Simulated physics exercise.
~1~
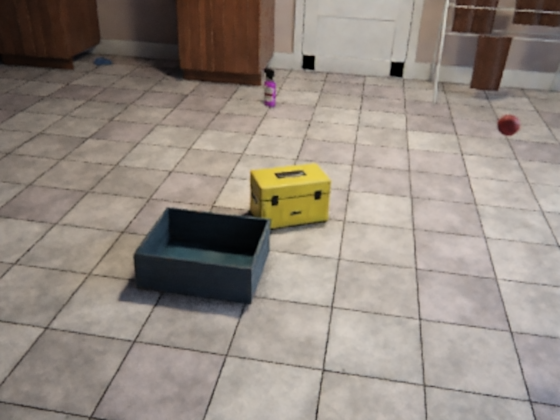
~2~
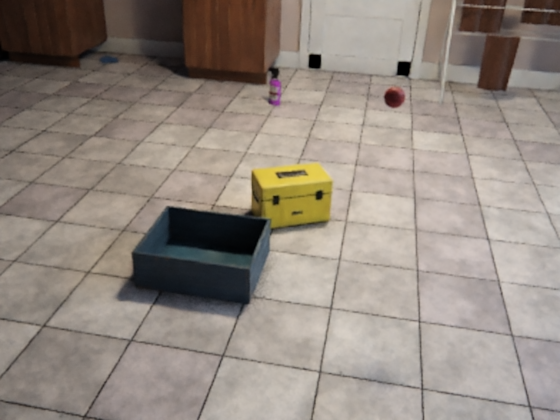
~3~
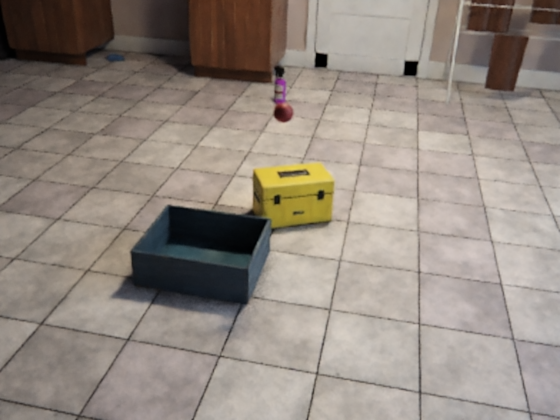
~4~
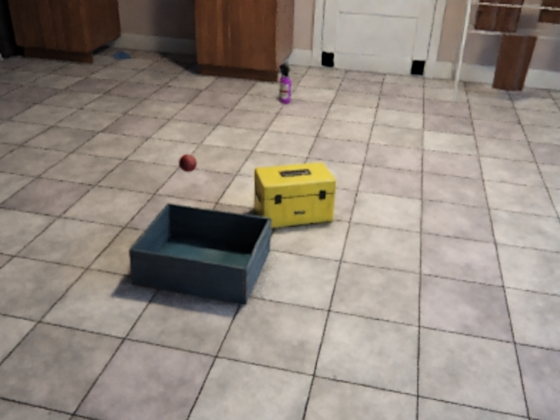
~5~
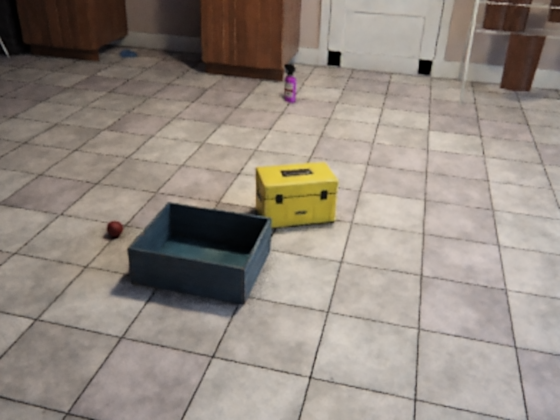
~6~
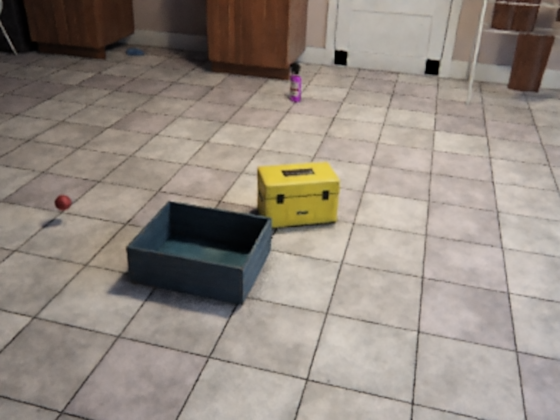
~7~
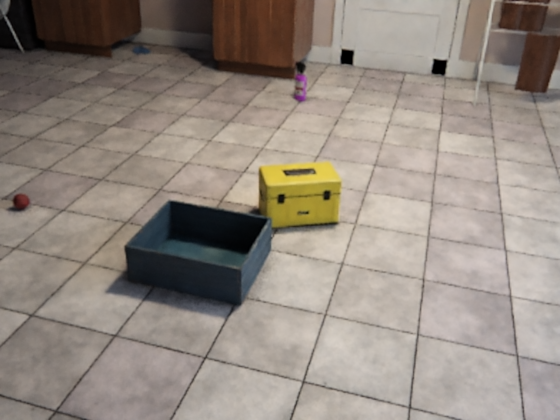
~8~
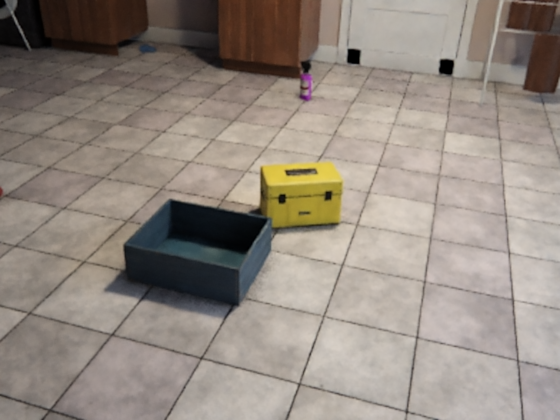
Red ball flying leftward over a tiled floor, landing beside an open empty box near a yellow toolbox, bouncing out of view.
